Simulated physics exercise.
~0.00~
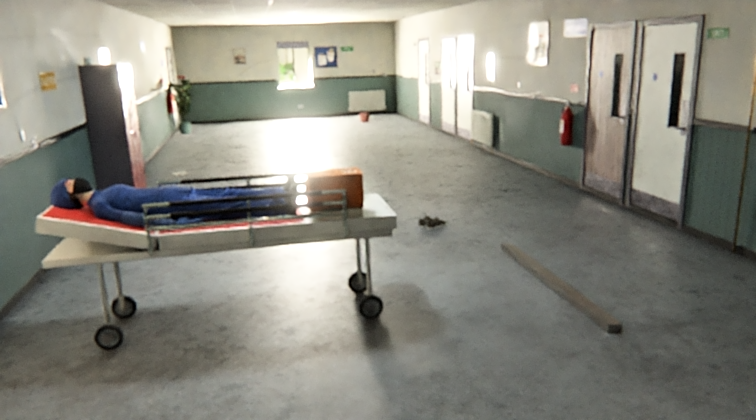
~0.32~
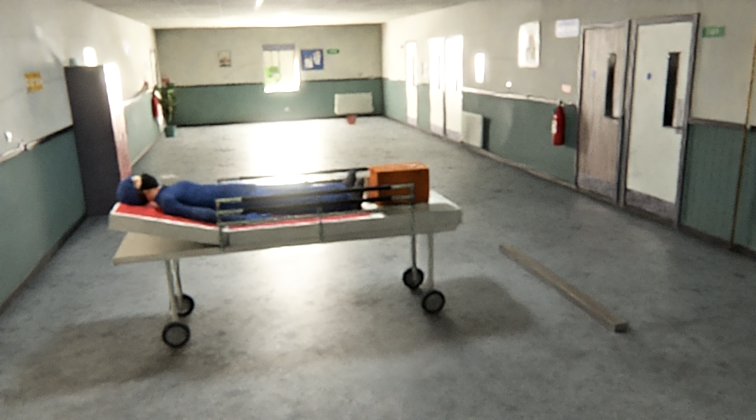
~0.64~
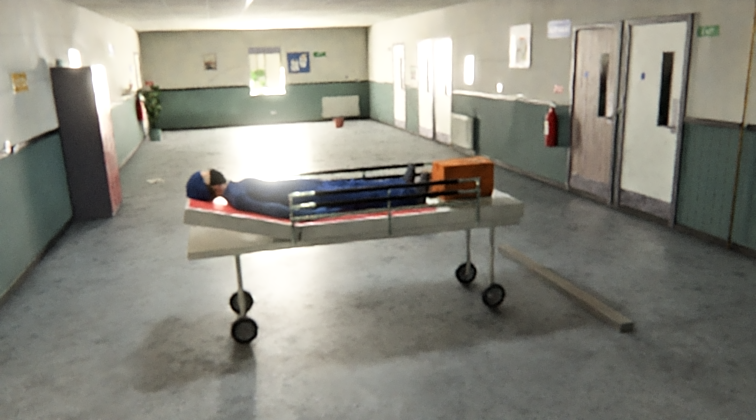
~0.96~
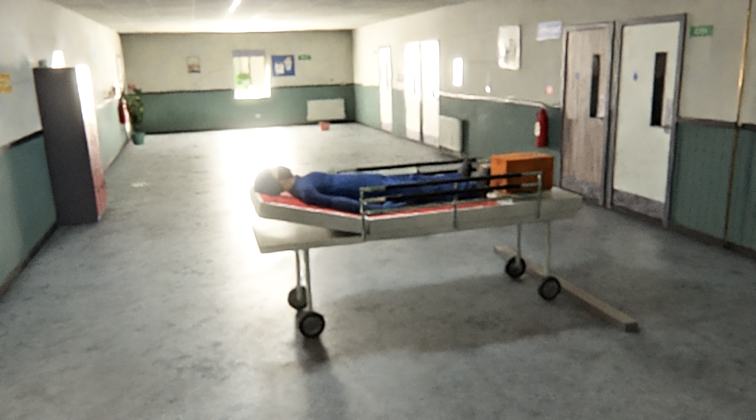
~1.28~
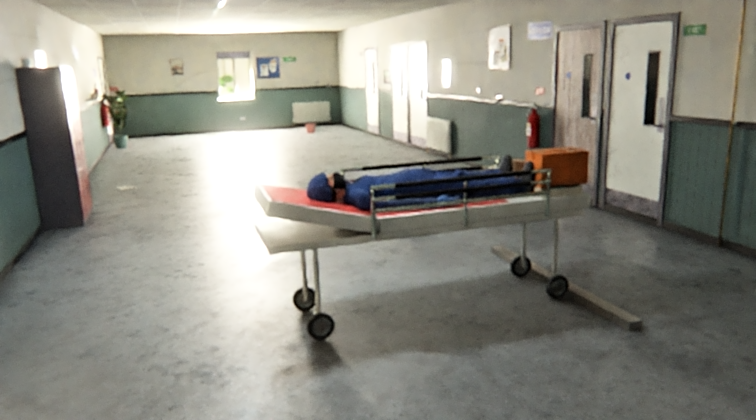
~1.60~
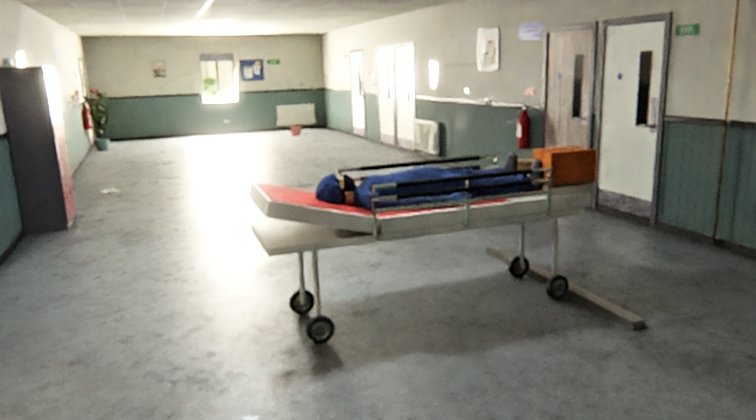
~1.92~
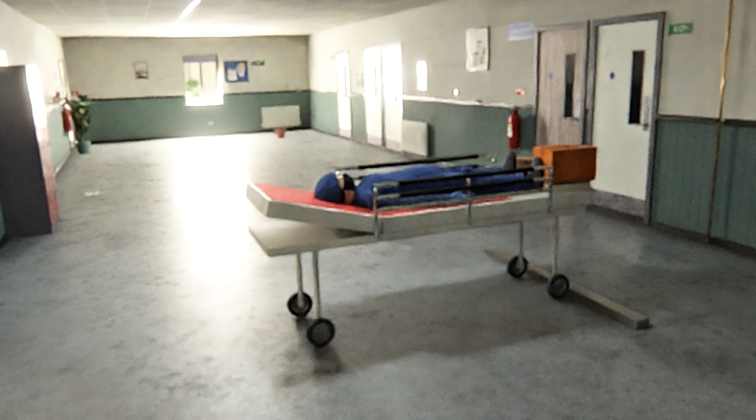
Gurney carrying a person in blue rolling right along a corridor, stopping at a floor bar, the orange holdall staying aboard.
